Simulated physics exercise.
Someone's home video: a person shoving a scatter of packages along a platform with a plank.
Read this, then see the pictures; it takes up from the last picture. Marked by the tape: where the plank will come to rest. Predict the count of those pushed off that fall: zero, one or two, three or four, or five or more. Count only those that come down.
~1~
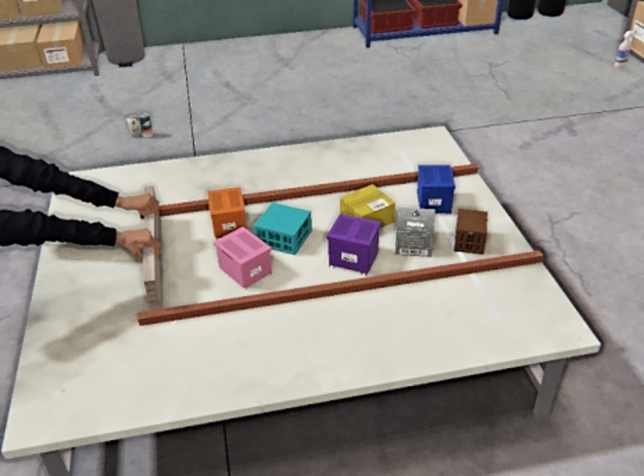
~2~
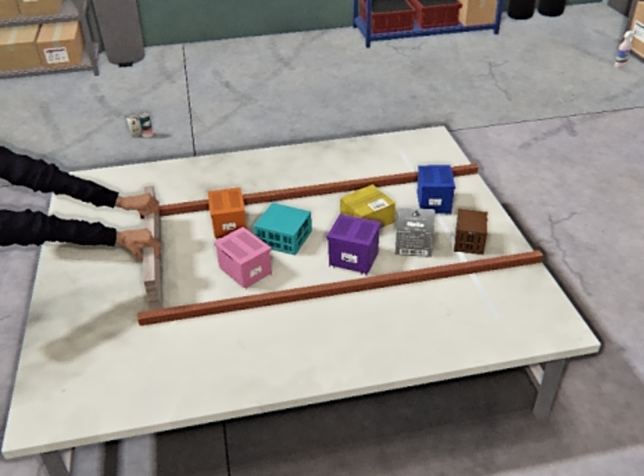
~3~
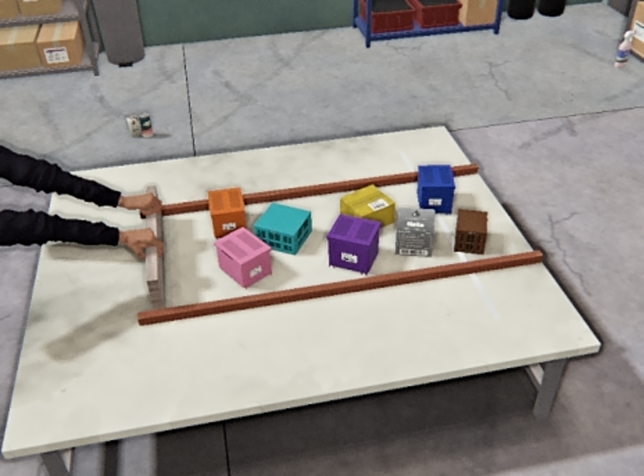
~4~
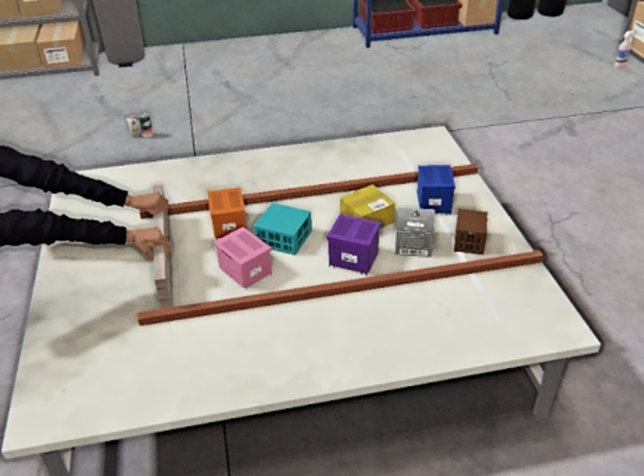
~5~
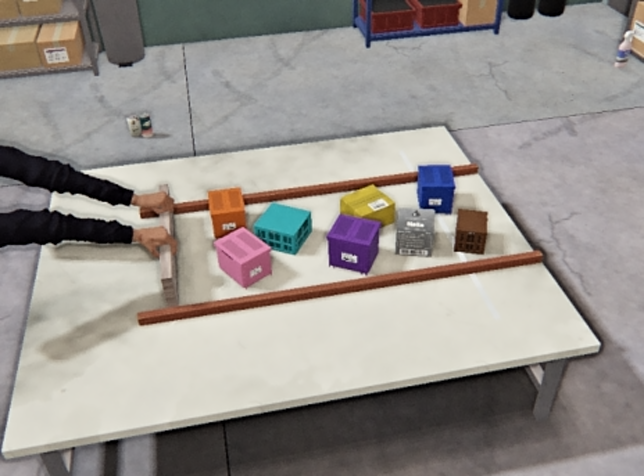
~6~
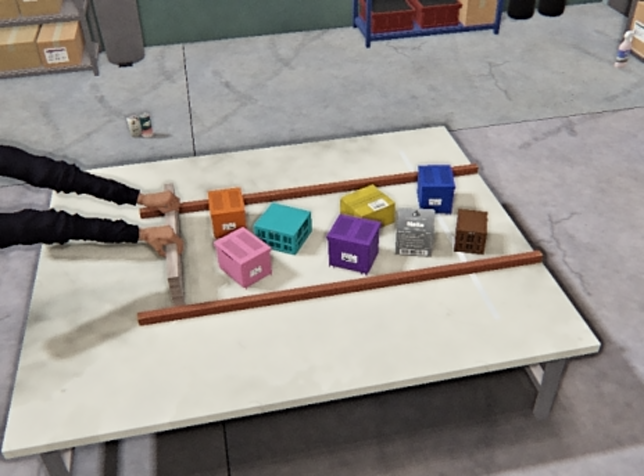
The count is three or four.
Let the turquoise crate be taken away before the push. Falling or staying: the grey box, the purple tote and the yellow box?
I'd say the grey box gets knocked off, the purple tote stays aboard and the yellow box stays aboard.
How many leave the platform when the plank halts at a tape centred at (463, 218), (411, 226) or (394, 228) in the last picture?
The counts would be 5, 1 and 1.
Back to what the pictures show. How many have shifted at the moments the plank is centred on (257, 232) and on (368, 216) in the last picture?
The counts are 3 and 8.
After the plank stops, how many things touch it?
The count comes out at 3.
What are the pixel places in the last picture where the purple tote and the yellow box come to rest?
Final centres, first then second: (512, 226), (472, 176).
A little later, none off yet; brown crate at rest near (471, 231); blue tote at rest near (435, 190); grey box at rest near (415, 232).
When it is over, the number that fall off is three or four; down, grey box, blue tote and brown crate.
